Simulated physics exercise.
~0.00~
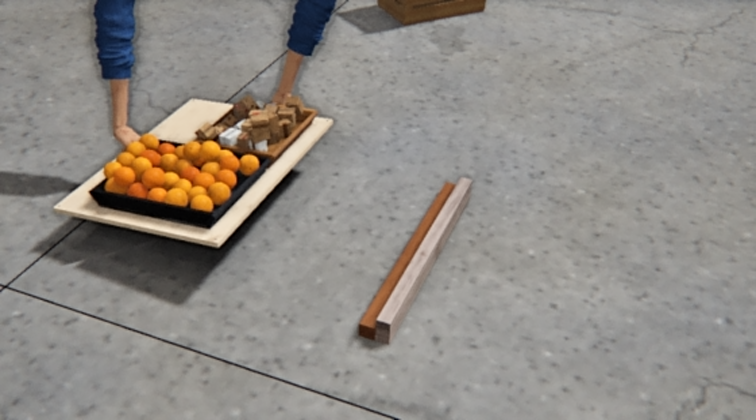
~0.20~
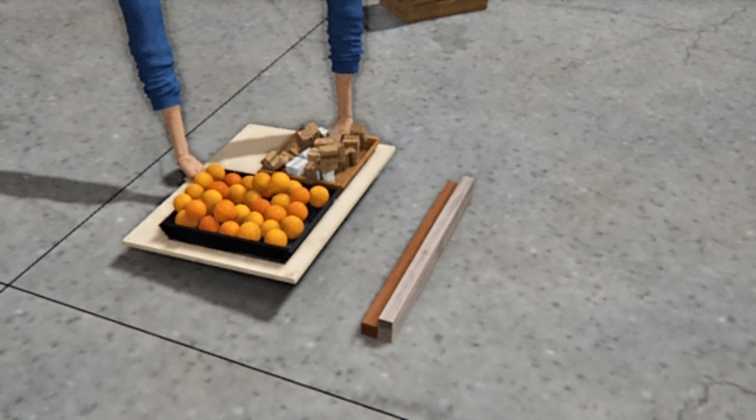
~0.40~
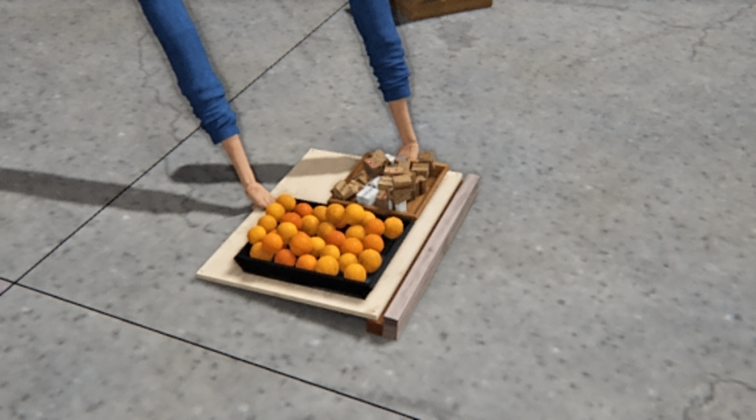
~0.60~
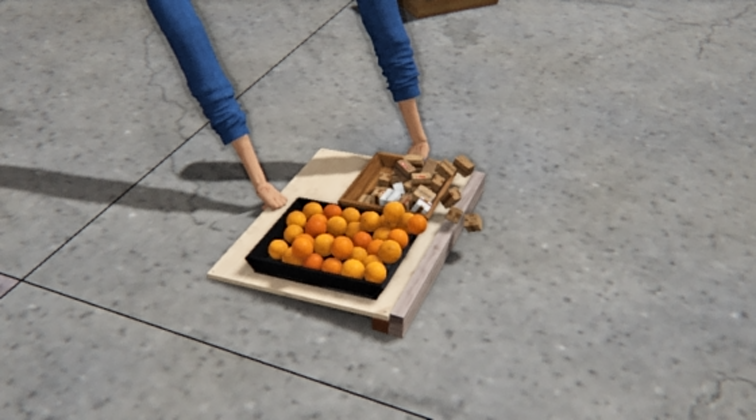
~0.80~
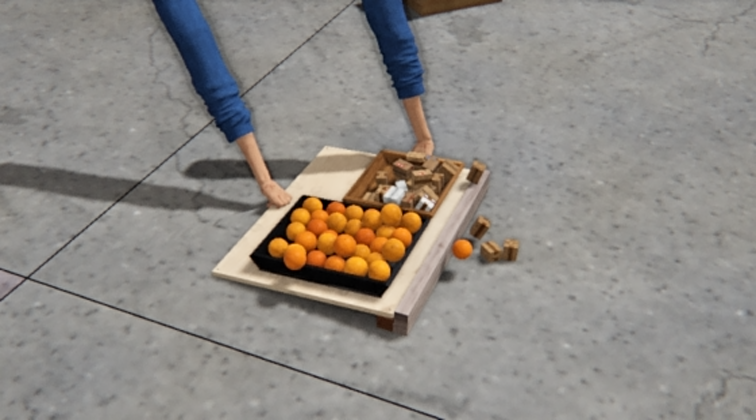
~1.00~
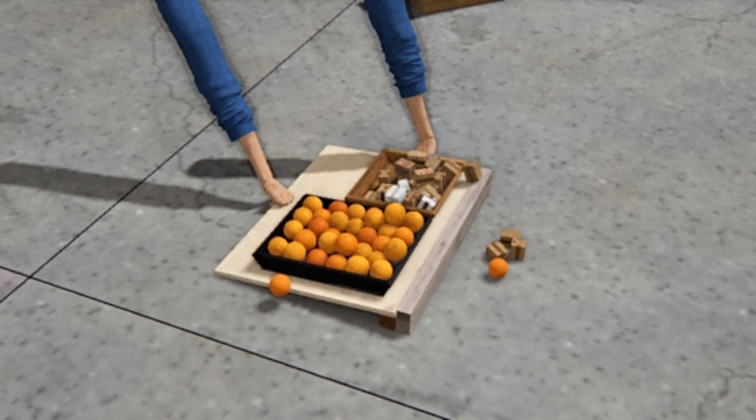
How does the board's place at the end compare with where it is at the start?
It starts out on the left, well clear of the batten, and ends farther right and lower in the view, up against the batten.
A pale board, slightly tilted and held by two blue-sleeved arms, moves right and down the view over a grey concrete floor, carrying a black container heaped with oranges and a wooden container of small parcels. It reaches a wooden batten lying on the ground and stops against it. The load shifts, and several parcels tumble over the batten. An orange follows them to the floor on the right, then another leaves the black container at the near side. At the end most of the load is still in its containers, and the hands remain on the board.
